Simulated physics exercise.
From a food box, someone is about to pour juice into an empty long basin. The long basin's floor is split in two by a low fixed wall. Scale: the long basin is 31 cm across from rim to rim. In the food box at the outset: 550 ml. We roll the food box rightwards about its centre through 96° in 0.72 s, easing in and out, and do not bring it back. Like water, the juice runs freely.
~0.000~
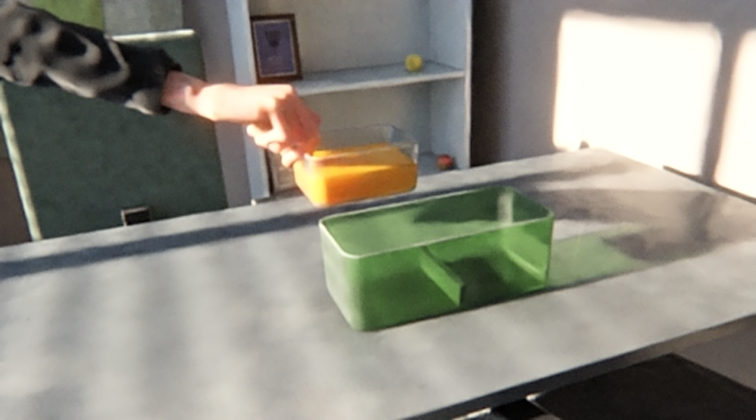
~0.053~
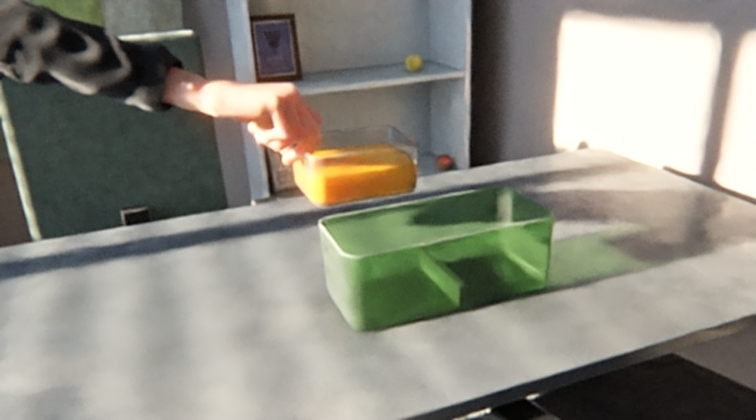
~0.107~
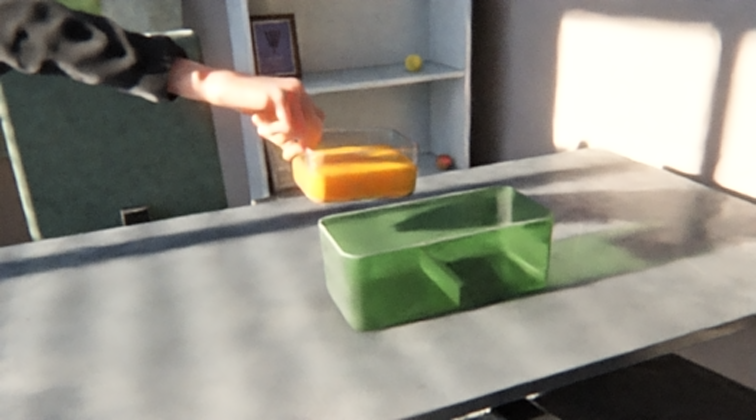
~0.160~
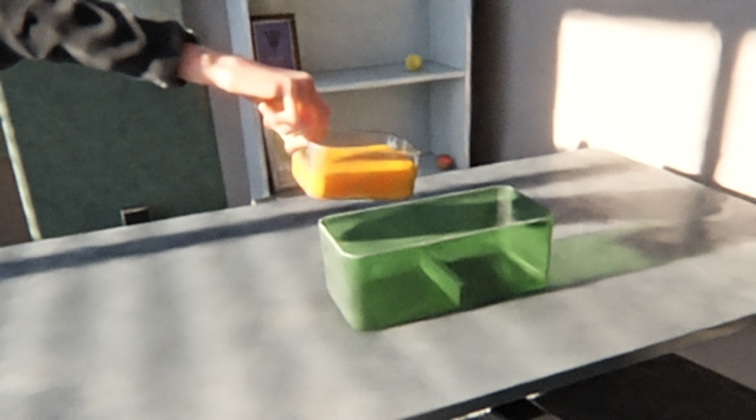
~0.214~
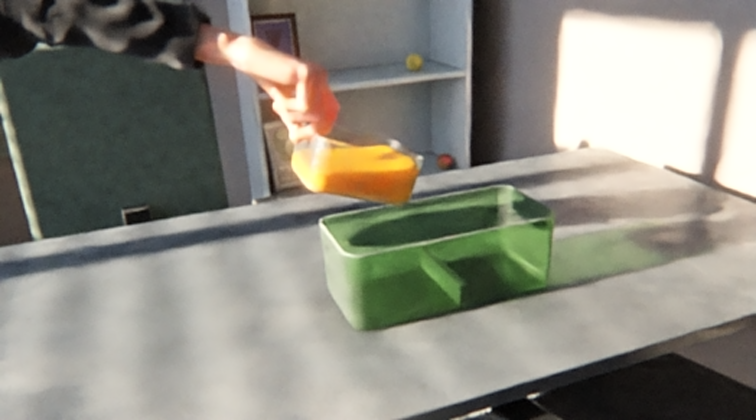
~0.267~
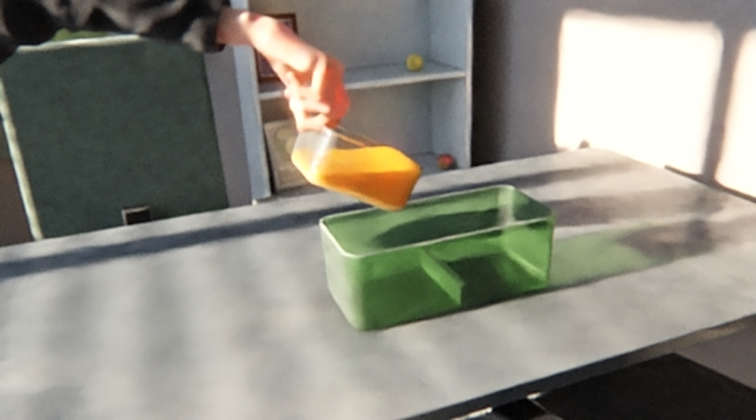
Above a gray table, a hand tilting a clear box of orange juice steadily rightwards over an empty green divided basin.
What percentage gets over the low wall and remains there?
39 %.
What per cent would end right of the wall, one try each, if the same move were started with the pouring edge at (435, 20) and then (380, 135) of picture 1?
It comes to 75 per cent, and then 15 per cent.
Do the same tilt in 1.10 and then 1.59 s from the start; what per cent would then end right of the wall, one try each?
Respectively 50 and 50 %.
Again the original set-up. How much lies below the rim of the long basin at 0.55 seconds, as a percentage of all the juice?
Around 44%.
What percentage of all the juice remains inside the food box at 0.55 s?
About 26 percent.
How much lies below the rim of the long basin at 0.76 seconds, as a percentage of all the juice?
Reading: Approx. 86 %.
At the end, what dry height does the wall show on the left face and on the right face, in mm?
Measured: Left around 16 mm, right around 20 mm.
By 0.55 s the tilt is 84° and 26 per cent is still to pour, 21 is left of the wall and 22 right of it.
By 0.76 s the tilt is 96° and 9 per cent is still to pour, 47 is left of the wall and 38 right of it.
By 0.98 s the tilt is 96° and 2 per cent is still to pour, 56 is left of the wall and 39 right of it.
By 1.22 s the tilt is 96° and 0 per cent is still to pour, 59 is left of the wall and 39 right of it.
At rest 59 per cent lies left of the wall, 39 right of it and 2 outside.
